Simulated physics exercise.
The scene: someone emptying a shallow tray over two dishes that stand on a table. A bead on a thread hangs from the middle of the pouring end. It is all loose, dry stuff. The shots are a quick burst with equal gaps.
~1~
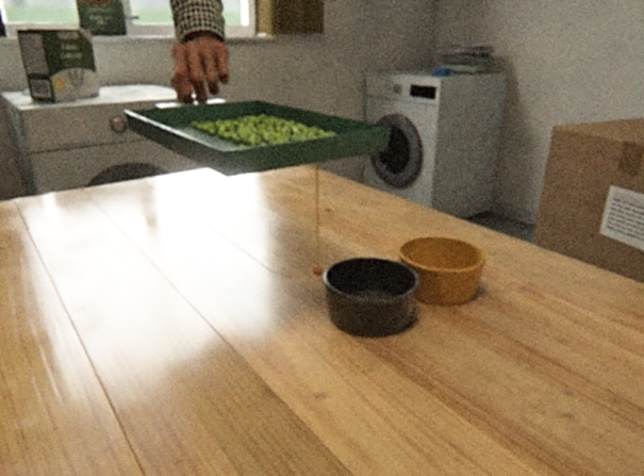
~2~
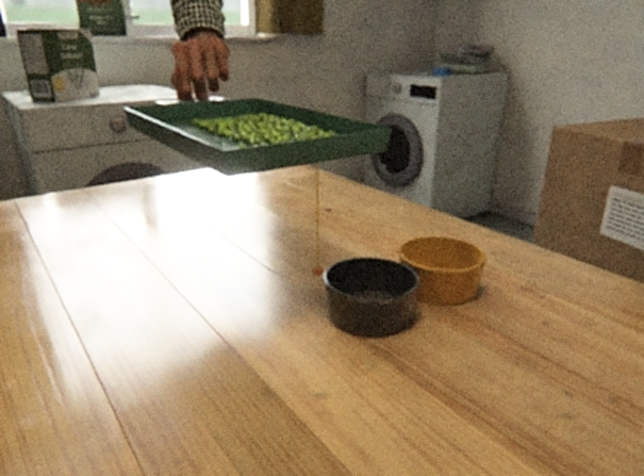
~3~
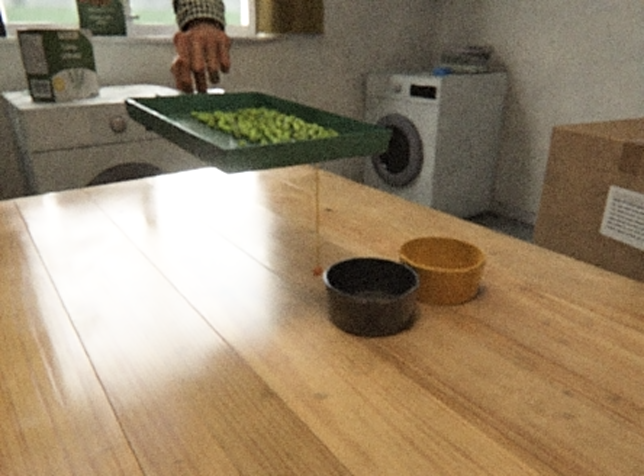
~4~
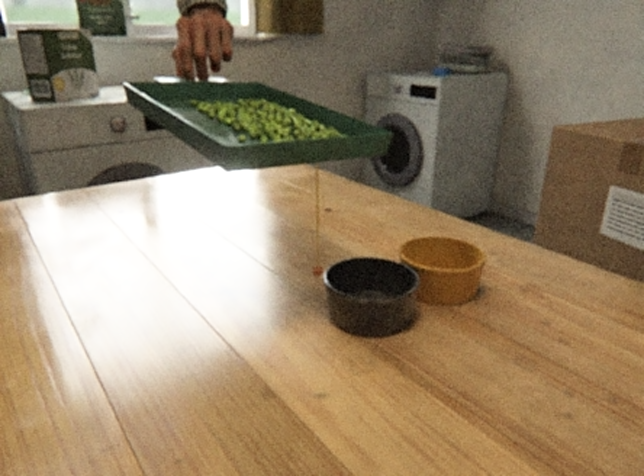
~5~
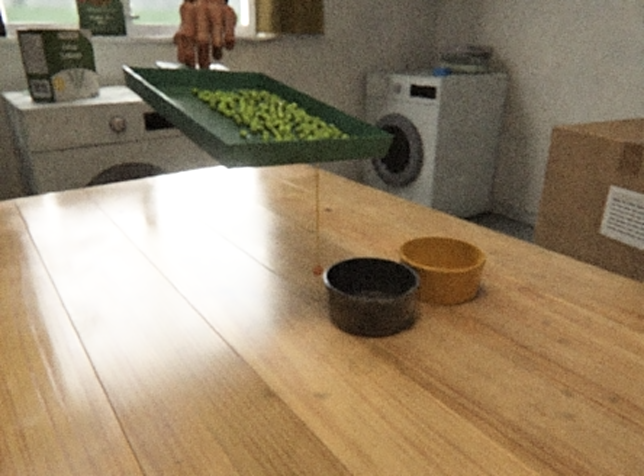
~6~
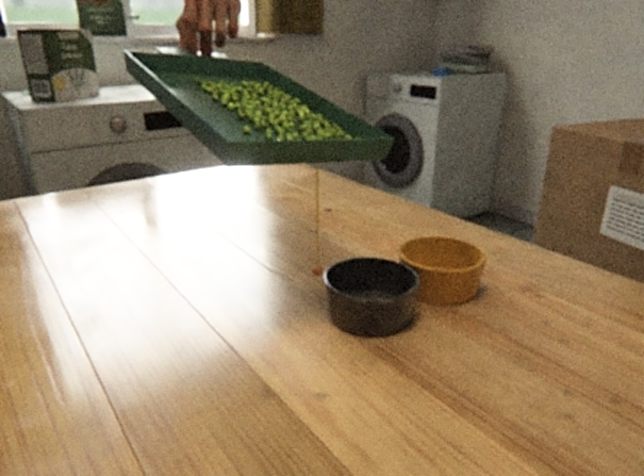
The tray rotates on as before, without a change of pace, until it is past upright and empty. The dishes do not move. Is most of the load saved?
Together they catch more than half.
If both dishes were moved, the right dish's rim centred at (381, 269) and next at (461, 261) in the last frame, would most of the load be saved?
One: More than half. Two: More than half.
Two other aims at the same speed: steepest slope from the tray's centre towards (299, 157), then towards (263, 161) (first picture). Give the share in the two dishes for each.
About 20 and 0 per cent.
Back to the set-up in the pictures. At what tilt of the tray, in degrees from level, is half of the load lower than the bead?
Near 100 degrees.
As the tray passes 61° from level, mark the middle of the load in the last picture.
Close to (345, 118).
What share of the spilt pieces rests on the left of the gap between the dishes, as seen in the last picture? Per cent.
Near 20 %.
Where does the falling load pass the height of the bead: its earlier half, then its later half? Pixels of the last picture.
Around (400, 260) and then (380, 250).
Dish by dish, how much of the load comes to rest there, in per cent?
The left dish has 80 per cent, the right dish has 0.
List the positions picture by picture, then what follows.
The first picture shows corners of the pouring end at (225, 150) and (387, 127), level; middle of the load at (272, 133), dried peas; left dish at (402, 311); right dish at (473, 282); bead on its thread at (318, 271).
The second picture shows corners of the pouring end at (226, 150) and (388, 128), level; middle of the load at (272, 132).
The third picture shows corners of the pouring end at (226, 148) and (388, 130), tipped barely, lowest at the right corner; middle of the load at (273, 129).
The fourth picture shows corners of the pouring end at (228, 145) and (389, 132), tipped a little, lowest at the right corner; middle of the load at (273, 123).
The fifth picture shows corners of the pouring end at (229, 143) and (390, 135), tipped a little, lowest at the right corner; middle of the load at (274, 118).
The sixth picture shows corners of the pouring end at (231, 140) and (391, 138), tipped a little, lowest at the right corner; middle of the load at (277, 113); left dish at (402, 311); right dish at (473, 282).
Soon after the last picture, tray tipped steeply; nearly all on the tray; a stray few outside both; a stray few in the air.
A little later, tray tipped past a quarter turn; about a quarter on the tray; about a third in the left dish; a stray few in the right dish; a small part outside both; about a quarter in the air.
Later still, tray tipped past a quarter turn; most in the left dish; a stray few in the right dish; a small part outside both.
At rest, tray tipped past a quarter turn; most in the left dish; a stray few in the right dish; a small part outside both.
